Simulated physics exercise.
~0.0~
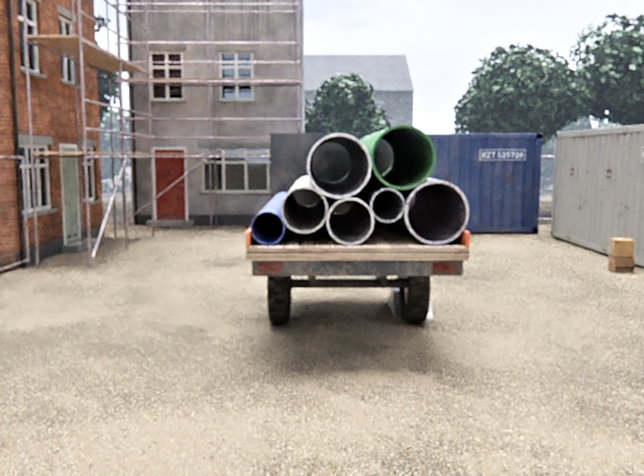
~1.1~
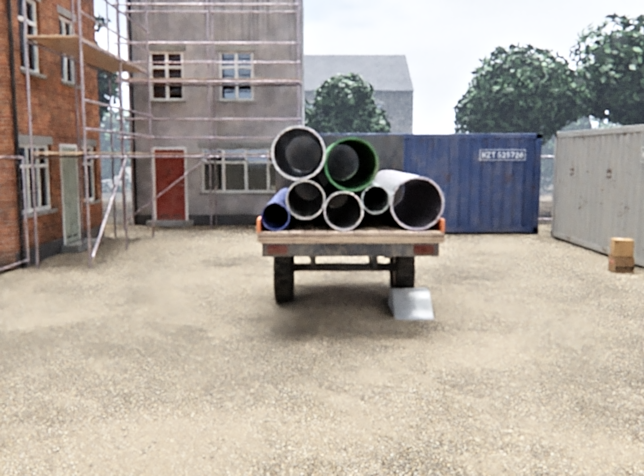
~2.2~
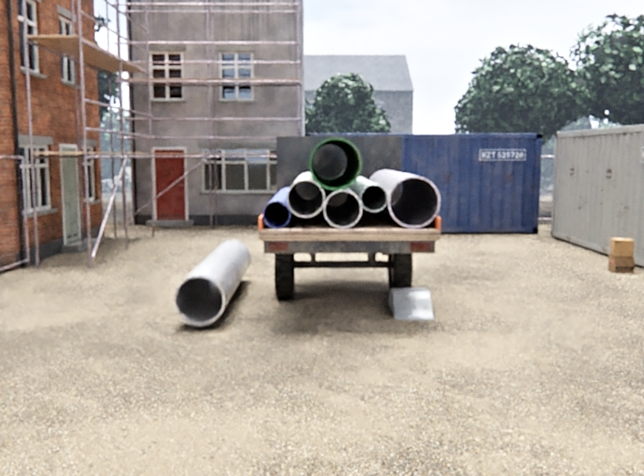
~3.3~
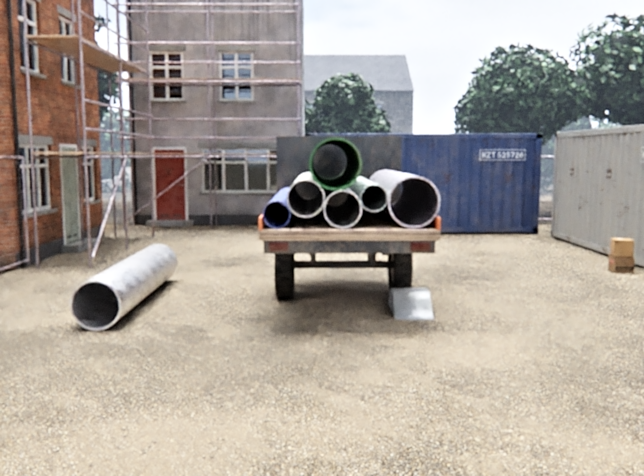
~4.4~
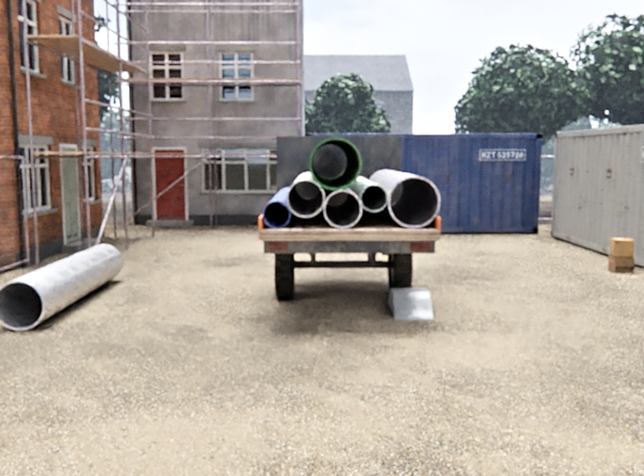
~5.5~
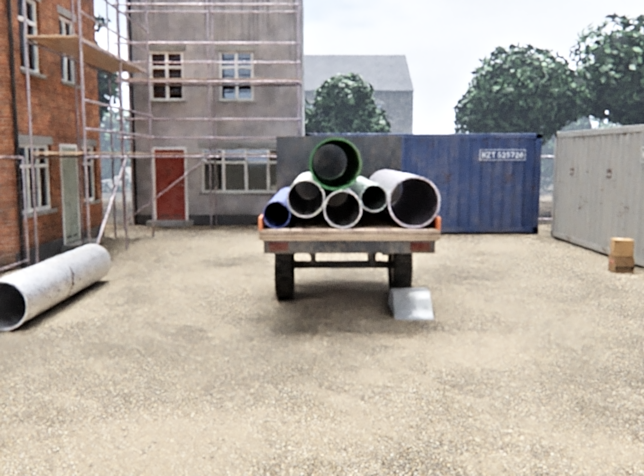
A flat trailer stacked with hollow pipes, one green and one blue, tilts over a hump in a building yard and levels out as the pile shifts left; a large grey pipe drops off and rolls left, ending near the brick building while the others stay aboard.
